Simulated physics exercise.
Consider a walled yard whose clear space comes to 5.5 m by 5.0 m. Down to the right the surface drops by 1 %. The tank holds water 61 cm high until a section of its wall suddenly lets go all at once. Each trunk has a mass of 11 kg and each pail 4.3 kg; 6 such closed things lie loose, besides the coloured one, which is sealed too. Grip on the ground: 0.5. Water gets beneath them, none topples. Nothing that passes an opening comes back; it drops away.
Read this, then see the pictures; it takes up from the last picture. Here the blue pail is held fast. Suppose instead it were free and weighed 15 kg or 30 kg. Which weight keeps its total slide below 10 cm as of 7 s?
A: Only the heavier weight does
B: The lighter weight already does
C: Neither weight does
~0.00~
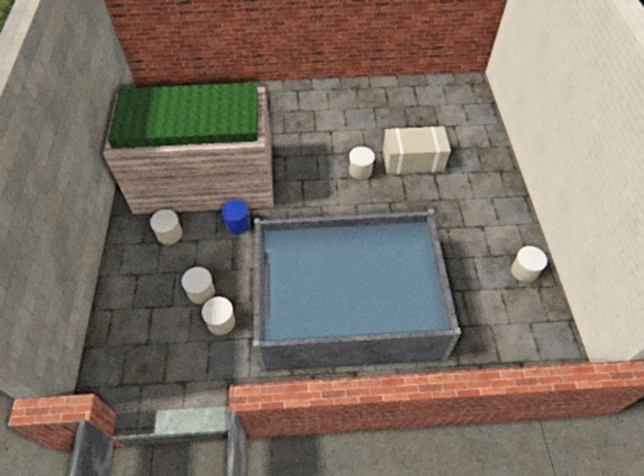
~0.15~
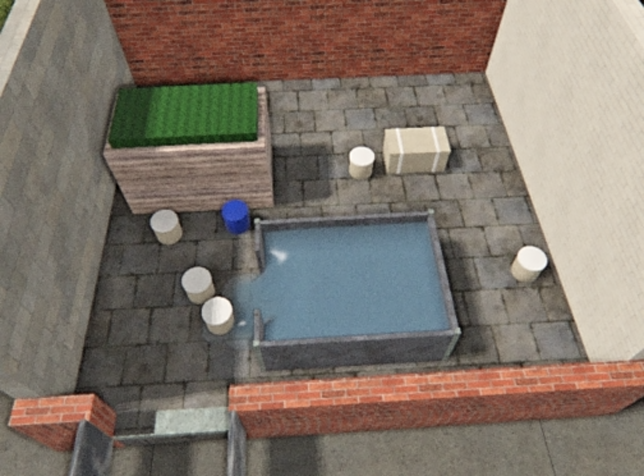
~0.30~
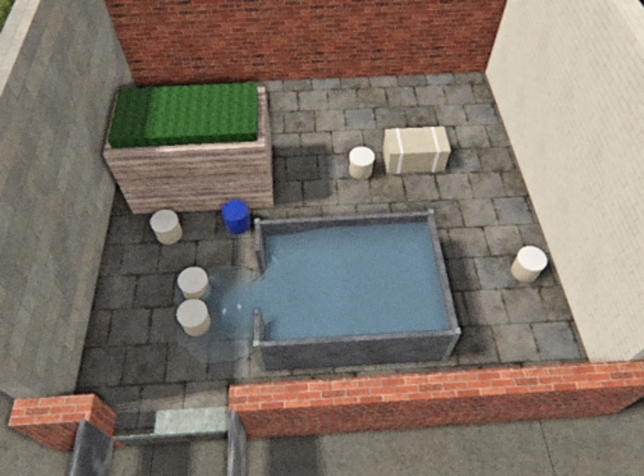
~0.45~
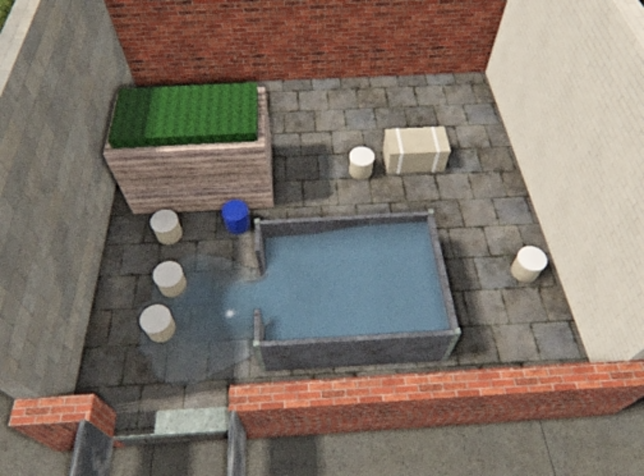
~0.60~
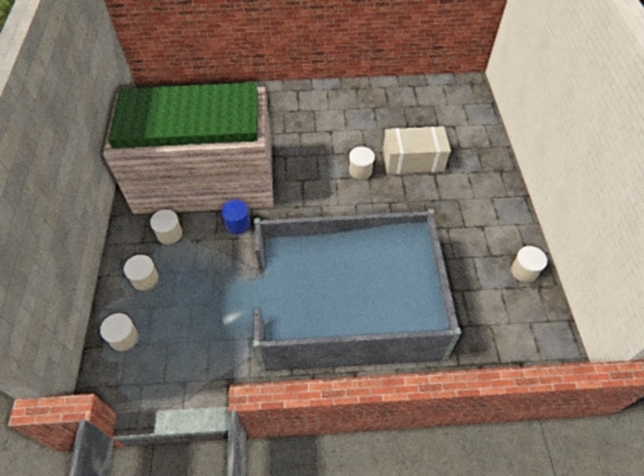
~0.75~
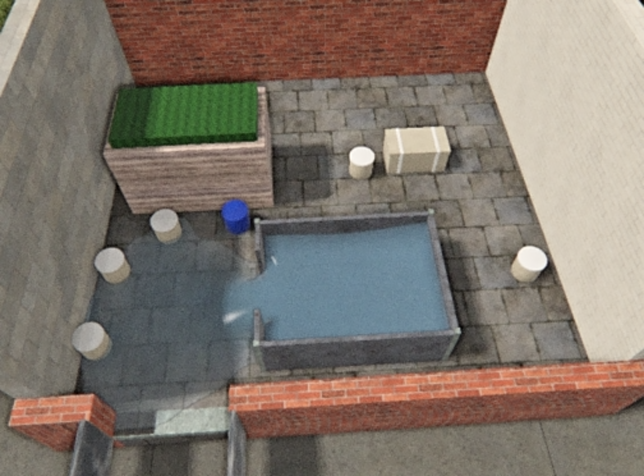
Answer: A.
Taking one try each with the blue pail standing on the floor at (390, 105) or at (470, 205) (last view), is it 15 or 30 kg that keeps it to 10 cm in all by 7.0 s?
One by one: Lighter mass suffices; lighter mass suffices.
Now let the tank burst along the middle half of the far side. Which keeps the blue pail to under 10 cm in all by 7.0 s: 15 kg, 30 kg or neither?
Then, in short, the smaller is plenty.
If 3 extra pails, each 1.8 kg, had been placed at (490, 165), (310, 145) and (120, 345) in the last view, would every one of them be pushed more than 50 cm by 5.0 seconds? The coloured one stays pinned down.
In that order: Short of it, less, past it.
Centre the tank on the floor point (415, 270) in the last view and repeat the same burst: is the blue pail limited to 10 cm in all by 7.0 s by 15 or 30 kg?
In that case, simply put, the heavier one is needed.
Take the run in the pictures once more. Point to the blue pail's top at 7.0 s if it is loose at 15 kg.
Pixel estimate: Near (278, 220).
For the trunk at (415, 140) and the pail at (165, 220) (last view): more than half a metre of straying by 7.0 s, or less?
One after the other: Does not reach it, then goes beyond it.
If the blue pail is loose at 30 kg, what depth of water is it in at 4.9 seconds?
9 cm, roughly.
After 1.4 s the blue pail would be 0 cm from its start with 15 kg and 0 cm from its start with 30 kg; 0 cm of water round it then.
After 3.1 s the blue pail would be 14 cm from its start with 15 kg and 0 cm from its start with 30 kg; 11 cm of water round it then.
After 4.9 s the blue pail would be 48 cm from its start with 15 kg and 0 cm from its start with 30 kg; 9 cm of water round it then.
After 7.0 s the blue pail would be 55 cm from its start with 15 kg and 0 cm from its start with 30 kg; 7 cm of water round it then.
